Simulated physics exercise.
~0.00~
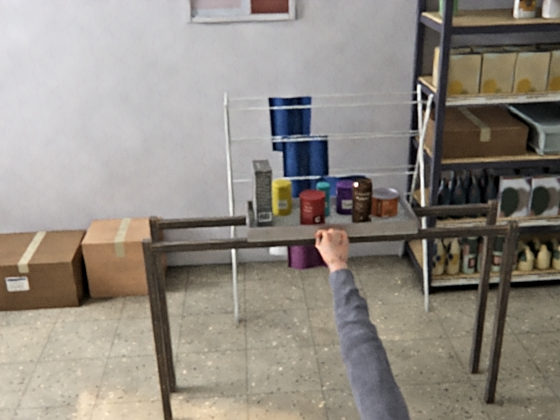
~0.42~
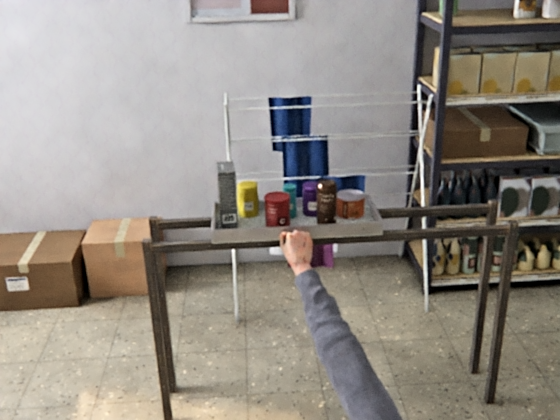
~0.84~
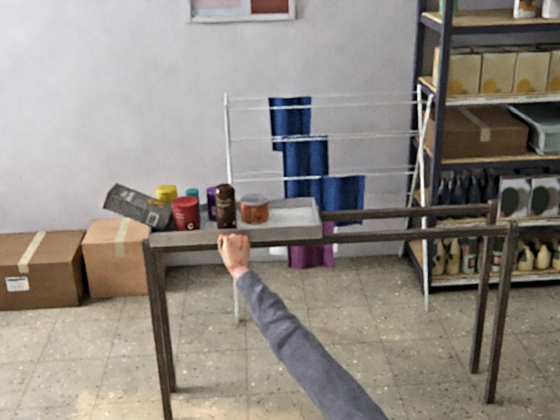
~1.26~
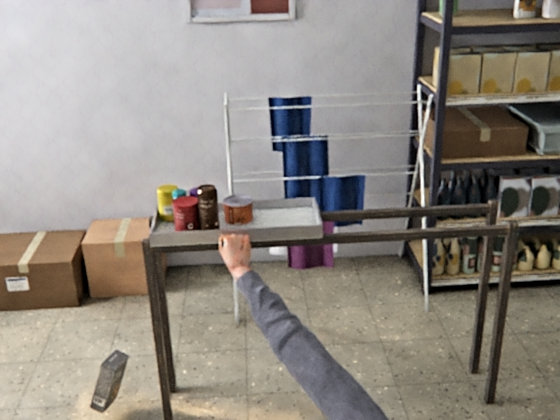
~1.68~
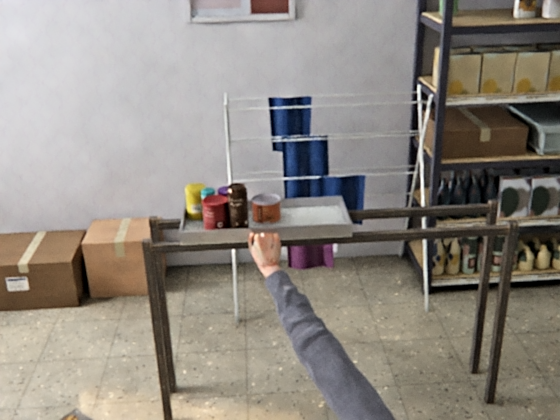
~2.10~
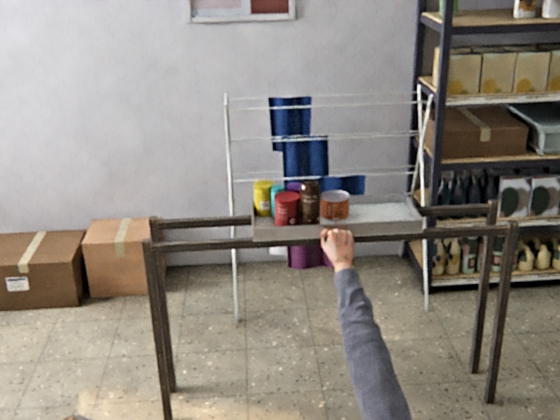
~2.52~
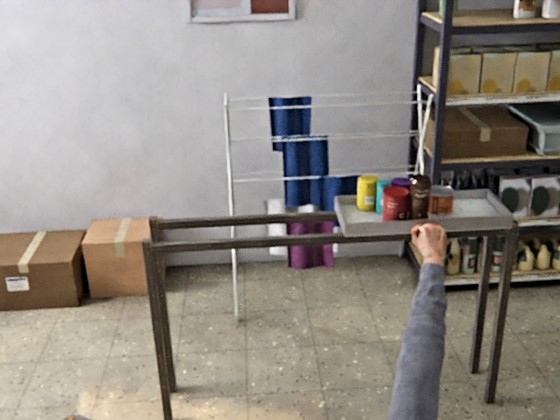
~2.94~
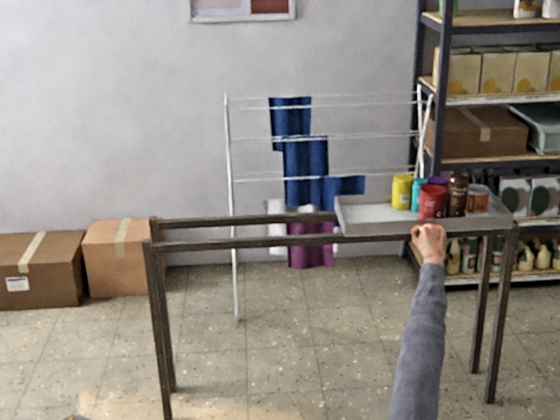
A hand slides a loaded tray left, the grey packet falls off, then slides it right.
